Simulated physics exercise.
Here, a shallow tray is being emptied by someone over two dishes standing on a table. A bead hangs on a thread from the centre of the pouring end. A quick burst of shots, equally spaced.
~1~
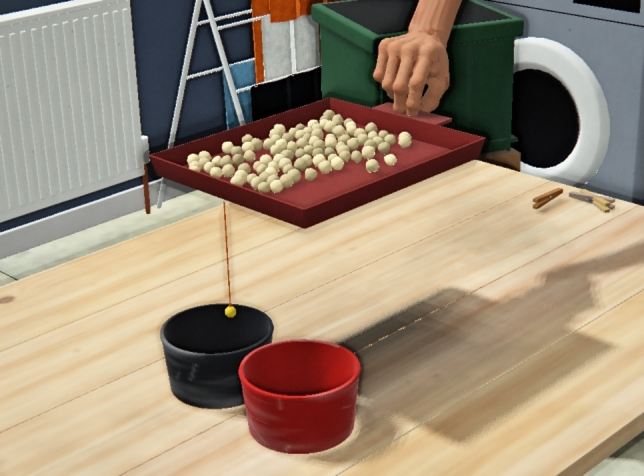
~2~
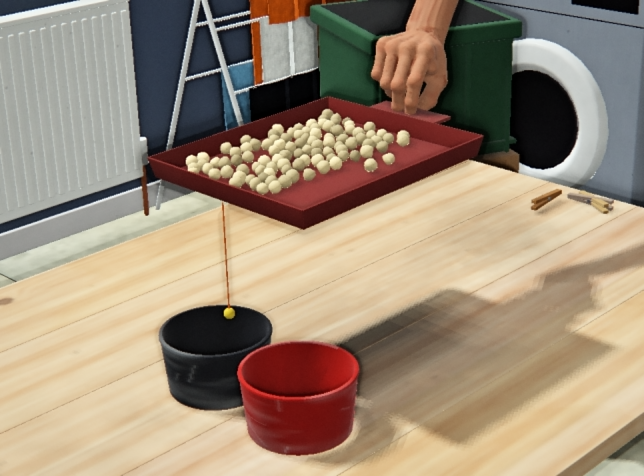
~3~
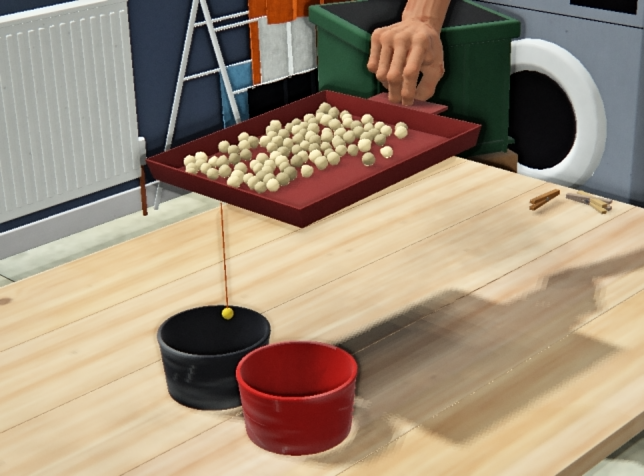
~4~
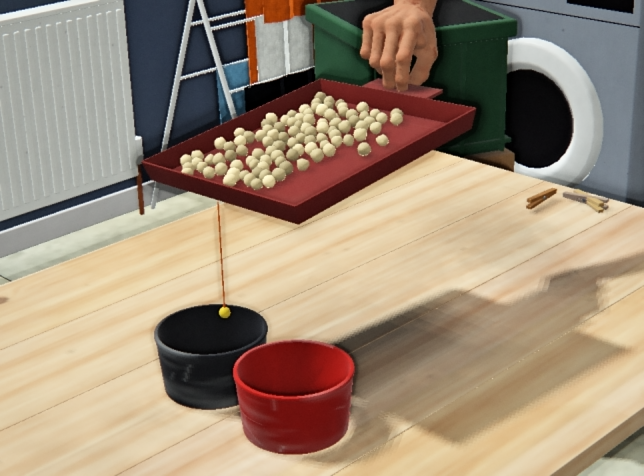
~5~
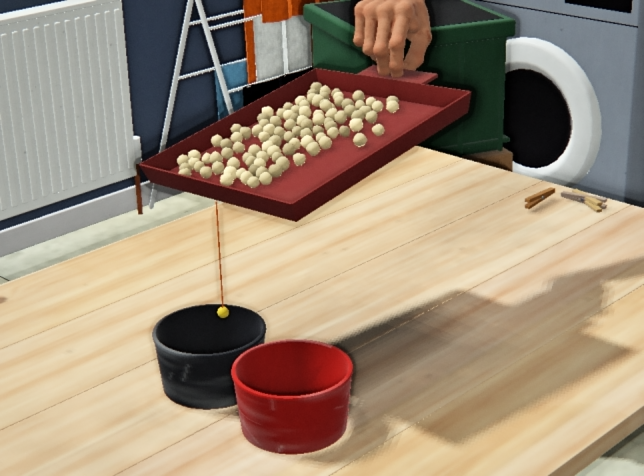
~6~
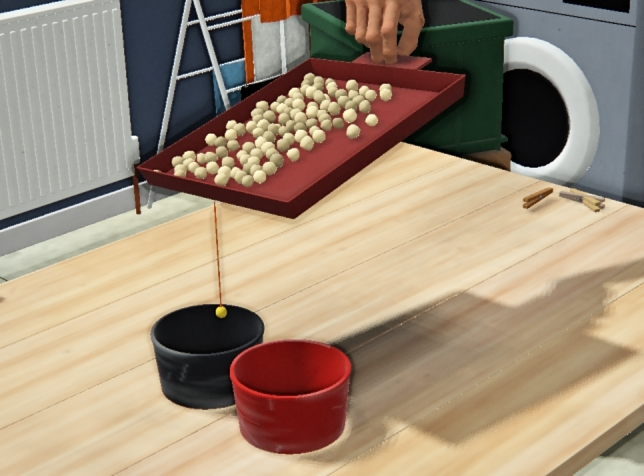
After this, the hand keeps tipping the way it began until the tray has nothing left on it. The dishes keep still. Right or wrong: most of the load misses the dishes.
Right, the dishes get under half.
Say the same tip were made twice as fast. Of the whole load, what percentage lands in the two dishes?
Around 10 percent.
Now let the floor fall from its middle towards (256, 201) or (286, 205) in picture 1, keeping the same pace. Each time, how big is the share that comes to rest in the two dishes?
50 %, give or take, and then 90 %.
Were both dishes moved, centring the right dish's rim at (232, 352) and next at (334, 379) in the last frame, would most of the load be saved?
Held in all, by try: A larger portion, then a smaller portion.
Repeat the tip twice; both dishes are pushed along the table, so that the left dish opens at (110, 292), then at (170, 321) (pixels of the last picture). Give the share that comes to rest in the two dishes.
Close to 80 in a hundred, then close to 50 in a hundred.
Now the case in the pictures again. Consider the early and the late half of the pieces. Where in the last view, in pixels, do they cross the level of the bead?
It goes through near (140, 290) first, then near (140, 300).
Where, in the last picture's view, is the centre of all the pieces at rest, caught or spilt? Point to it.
Close to (106, 359), more or less.
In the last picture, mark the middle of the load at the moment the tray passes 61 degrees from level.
(200, 142).
Shortly afterwards, tray tipped steeply; the whole lot on the tray.
Next, tray tipped past a quarter turn; near a third on the tray; only a few in the left dish; near a quarter outside both; near half in the air.
Some moments later, tray tipped past a quarter turn; a little in the left dish; the bulk outside both.
In the end, tray tipped past a quarter turn; none at all in the right dish; a little in the left dish; the bulk outside both.
